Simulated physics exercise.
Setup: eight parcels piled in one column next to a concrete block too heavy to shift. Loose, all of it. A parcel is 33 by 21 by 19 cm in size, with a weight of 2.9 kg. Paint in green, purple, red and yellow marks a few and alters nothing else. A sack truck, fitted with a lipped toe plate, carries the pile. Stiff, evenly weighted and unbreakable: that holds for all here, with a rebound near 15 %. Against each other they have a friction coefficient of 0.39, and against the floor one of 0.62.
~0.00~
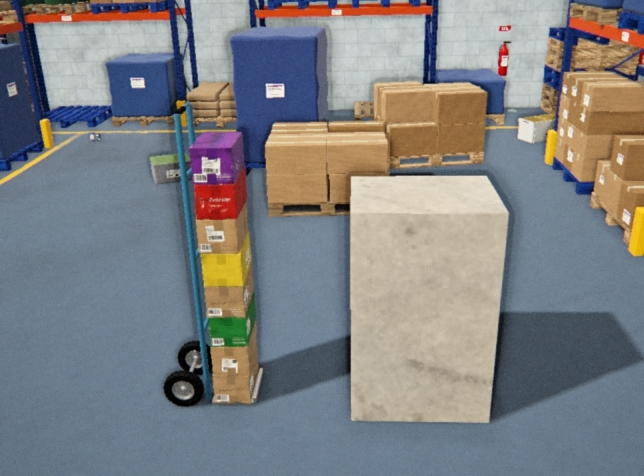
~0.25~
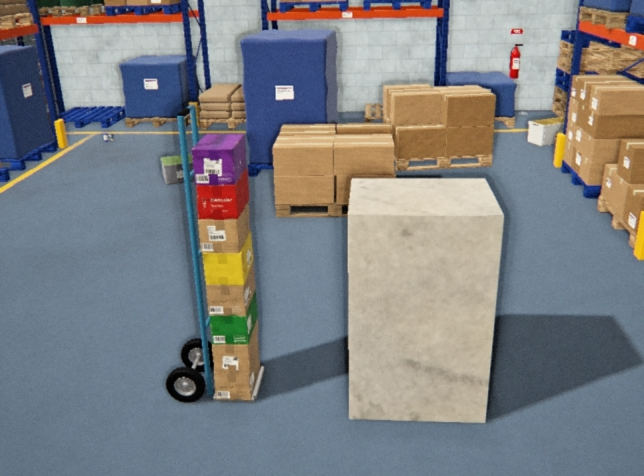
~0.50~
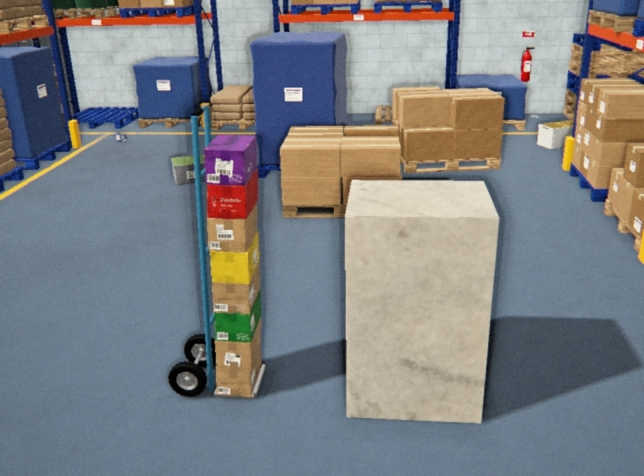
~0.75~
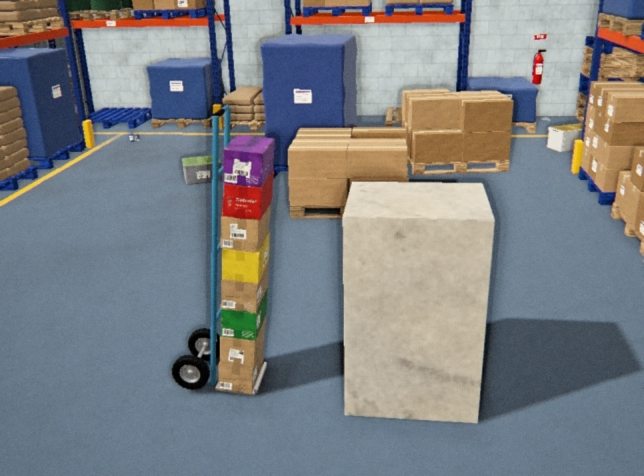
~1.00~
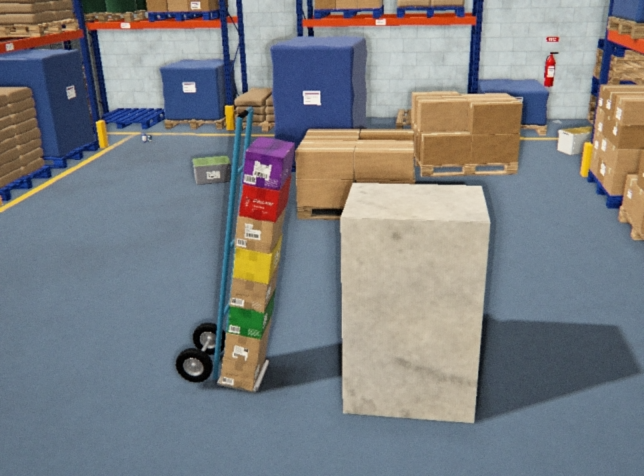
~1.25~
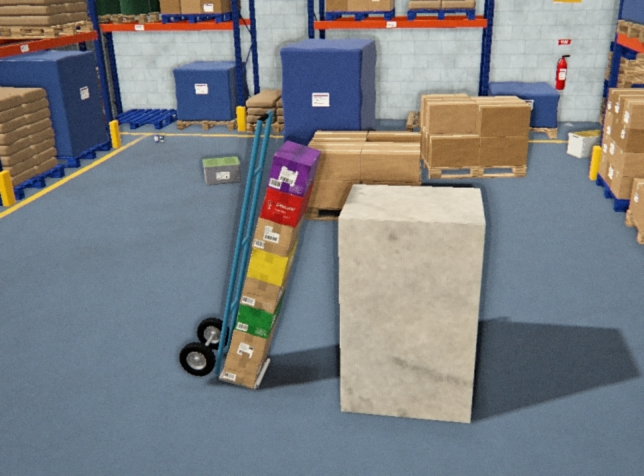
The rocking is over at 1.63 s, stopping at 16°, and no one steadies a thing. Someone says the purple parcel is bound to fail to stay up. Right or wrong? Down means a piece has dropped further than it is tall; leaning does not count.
Wrong, it is still fine at the end.
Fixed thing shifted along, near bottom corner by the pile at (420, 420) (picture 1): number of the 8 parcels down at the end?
Under that change, 4.
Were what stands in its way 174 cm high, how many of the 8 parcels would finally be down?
0.
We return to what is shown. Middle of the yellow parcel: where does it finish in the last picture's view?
About (310, 268).
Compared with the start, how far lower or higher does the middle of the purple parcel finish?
About 10 cm lower.
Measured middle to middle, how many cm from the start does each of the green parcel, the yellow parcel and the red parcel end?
Moved: Green 30, yellow 50, red 60.
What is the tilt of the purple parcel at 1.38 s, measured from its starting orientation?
Angle from initial pose, roughly 20 deg - estimate.
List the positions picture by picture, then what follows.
In the first picture (each place is the centre of the face we see best; the camera moves round a little), truck frame (185, 179) 0° forward; purple parcel (211, 167); red parcel (215, 203); green parcel (228, 333); all as stacked.
The second picture shows truck frame (188, 180) 0° forward; purple parcel (213, 168).
The third picture shows truck frame (198, 179) 2° forward; purple parcel (224, 168) moved 57 mm; red parcel (226, 203) moved 49 mm; 6 have shifted.
The fourth picture shows truck frame (215, 177) 6° forward; purple parcel (242, 169) tilted 6°; red parcel (242, 203) tilted 6°; 8 have shifted.
The fifth picture shows truck frame (234, 177) 10° forward; purple parcel (262, 171) tilted 10°; red parcel (259, 204) tilted 10°; 8 have shifted.
The sixth picture shows truck frame (250, 179) 13° forward; purple parcel (288, 177) tilted 16°; red parcel (281, 208) tilted 16°; yellow parcel (267, 268) tilted 16°; 8 have shifted.
By 1.31 s, none of the 8 parcels down, 8 disturbed; purple parcel tilted 18°; red parcel tilted 18°.
By 1.38 s, none of the 8 parcels down, 8 disturbed; purple parcel tilted 20°; red parcel tilted 20°.
By 1.46 s, none of the 8 parcels down, 8 disturbed; purple parcel tilted 24°, 8 cm lower; red parcel tilted 24°, 7 cm lower.
By 1.70 s, none of the 8 parcels down, 8 disturbed; purple parcel on its side; green parcel tilted 29°.
When it is over (2.7 s), none of the 8 parcels down, 8 disturbed; purple parcel on its side; green parcel tilted 31°; yellow parcel tilted 31°, 7 cm lower. In pixels of the last frame, middles, purple parcel near (365, 184), green parcel near (281, 314).
